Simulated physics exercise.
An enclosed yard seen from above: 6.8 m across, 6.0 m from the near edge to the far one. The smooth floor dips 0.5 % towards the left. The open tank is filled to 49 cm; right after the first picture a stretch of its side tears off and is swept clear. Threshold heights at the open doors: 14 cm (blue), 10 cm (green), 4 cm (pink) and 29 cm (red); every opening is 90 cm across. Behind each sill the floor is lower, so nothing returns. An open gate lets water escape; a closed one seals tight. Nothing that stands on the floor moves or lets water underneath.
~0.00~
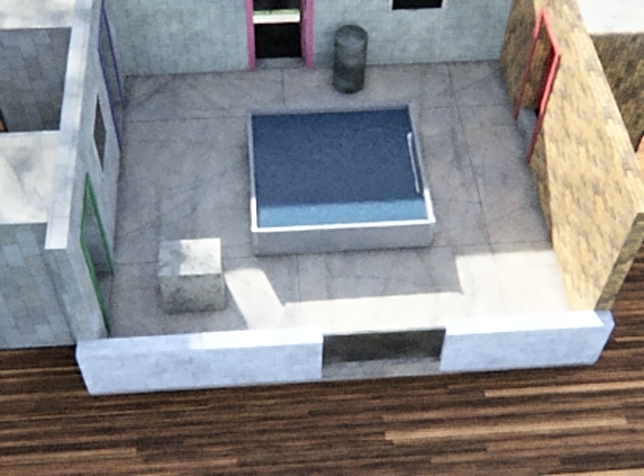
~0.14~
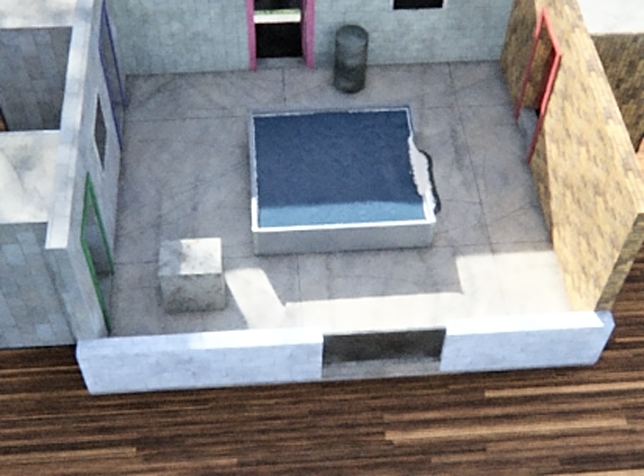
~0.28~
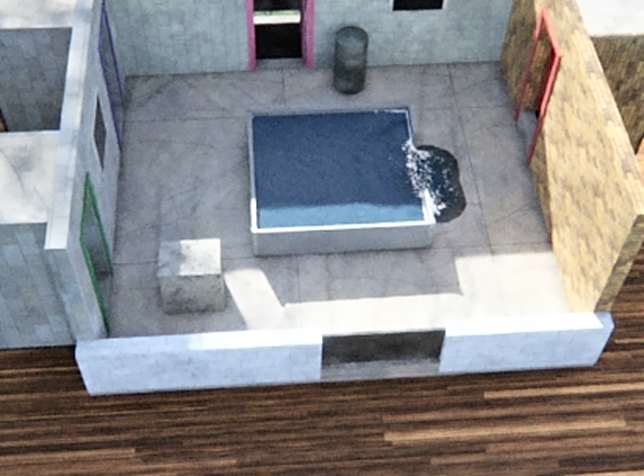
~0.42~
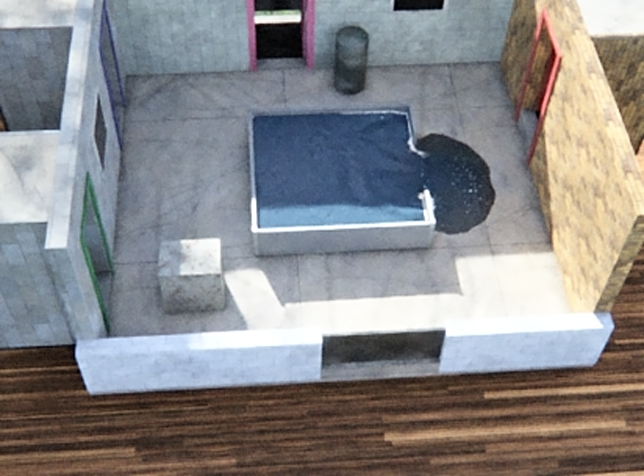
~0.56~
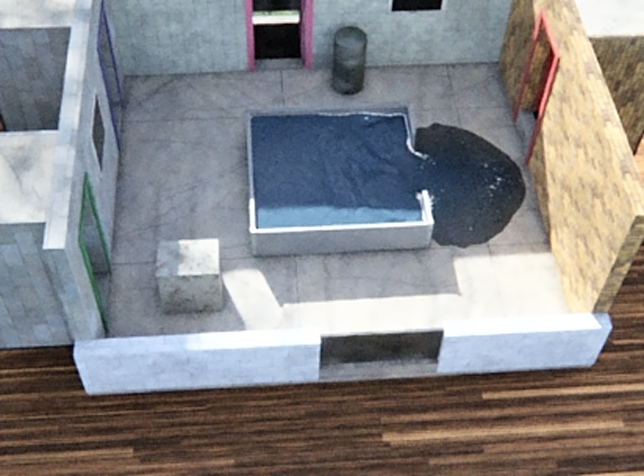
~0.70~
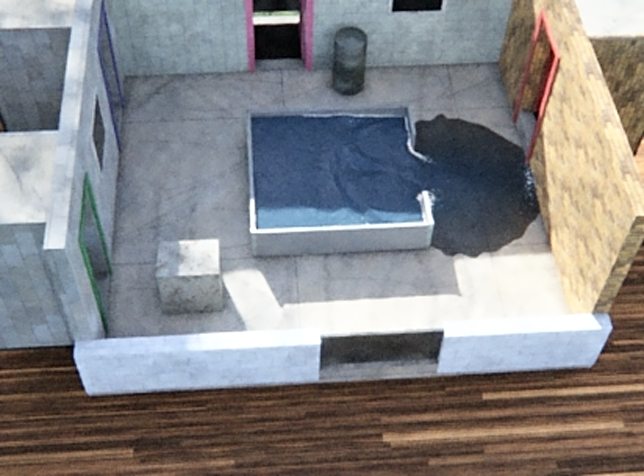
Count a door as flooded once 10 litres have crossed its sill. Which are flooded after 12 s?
The water let in: At the blue door it stays under the limit; at the green door it does not reach the limit; at the pink door it does not reach the limit; at the red door it stays under the limit.
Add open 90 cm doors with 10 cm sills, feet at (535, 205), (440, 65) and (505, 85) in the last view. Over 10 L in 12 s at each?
In turn: Over, past it, past it.
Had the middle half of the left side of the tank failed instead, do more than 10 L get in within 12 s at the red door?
Against that limit: Red under.
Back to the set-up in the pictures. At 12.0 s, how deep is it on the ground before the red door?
About 8.5 cm.
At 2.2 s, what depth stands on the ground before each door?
In cm: Blue 0, green 0, pink 0, red 26.
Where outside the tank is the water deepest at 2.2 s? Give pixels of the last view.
Around (528, 181).
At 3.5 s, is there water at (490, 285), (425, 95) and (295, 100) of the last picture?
In turn: Wet, flooded, dry.
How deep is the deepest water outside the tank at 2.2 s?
About 32 cm.
After 1.4 s water covers 15 % of the floor and is deepest (31 cm) near (528, 181); blue door not reached, green door not reached, pink door not reached, red door 24 cm at the sill, 0 L in.
After 2.2 s water covers 25 % of the floor and is deepest (32 cm) near (528, 181); blue door not reached, green door not reached, pink door not reached, red door 26 cm at the sill, 0 L in.
After 3.5 s water covers 35 % of the floor and is deepest (27 cm) near (498, 75); blue door not reached, green door not reached, pink door not reached, red door 20 cm at the sill, 0 L in.
After 7.0 s water covers 90 % of the floor and is deepest (18 cm) near (369, 80); blue door 10 cm at the sill, 0 L in, green door 6 cm at the sill, 0 L in, pink door 2 cm at the sill, 0 L in, red door 14 cm at the sill, 0 L in.
After 12.0 s water covers 100 % of the floor and is deepest (13 cm) near (242, 211); blue door 9 cm at the sill, 0 L in, green door 7 cm at the sill, 0 L in, pink door 2 cm at the sill, 0 L in, red door 8 cm at the sill, 0 L in.
